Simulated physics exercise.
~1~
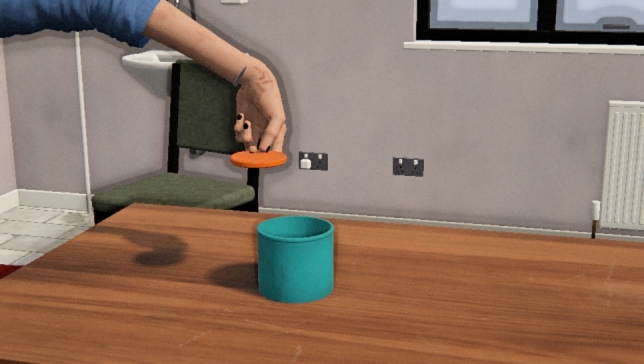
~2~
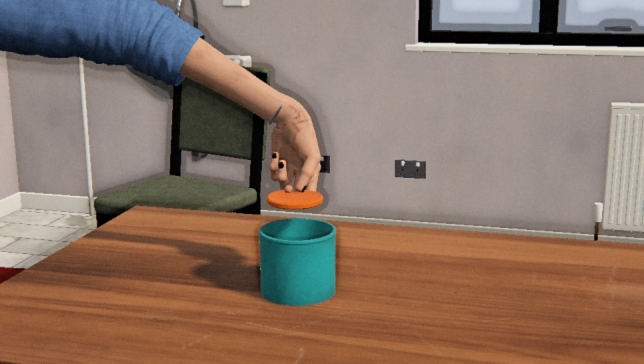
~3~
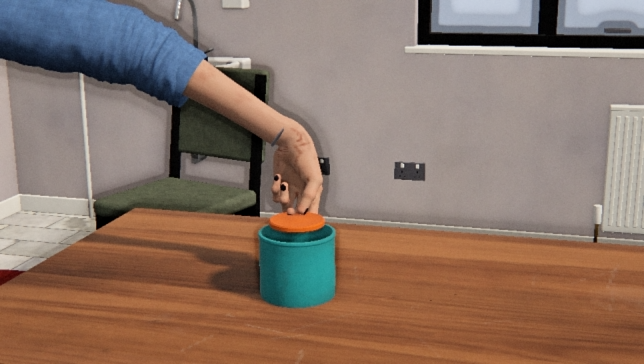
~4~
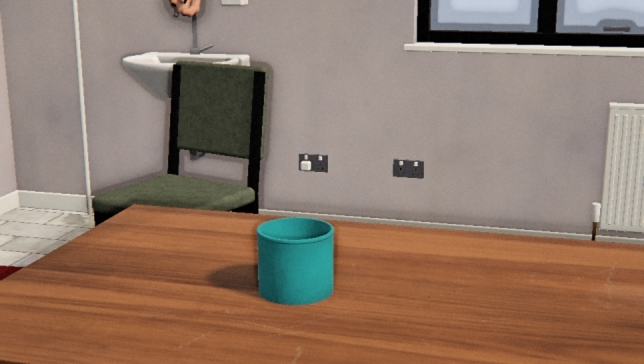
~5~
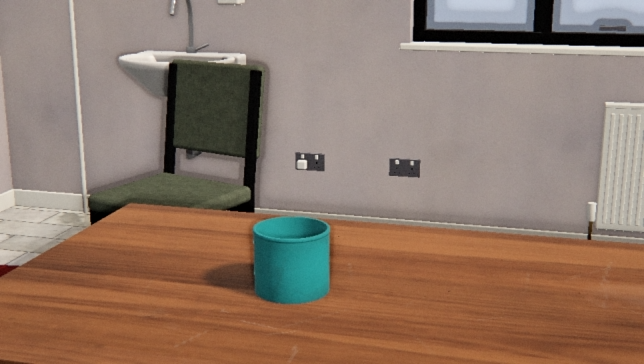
Orange lid being lowered by a hand into the mouth of a teal pot, dropping inside as the hand draws away.
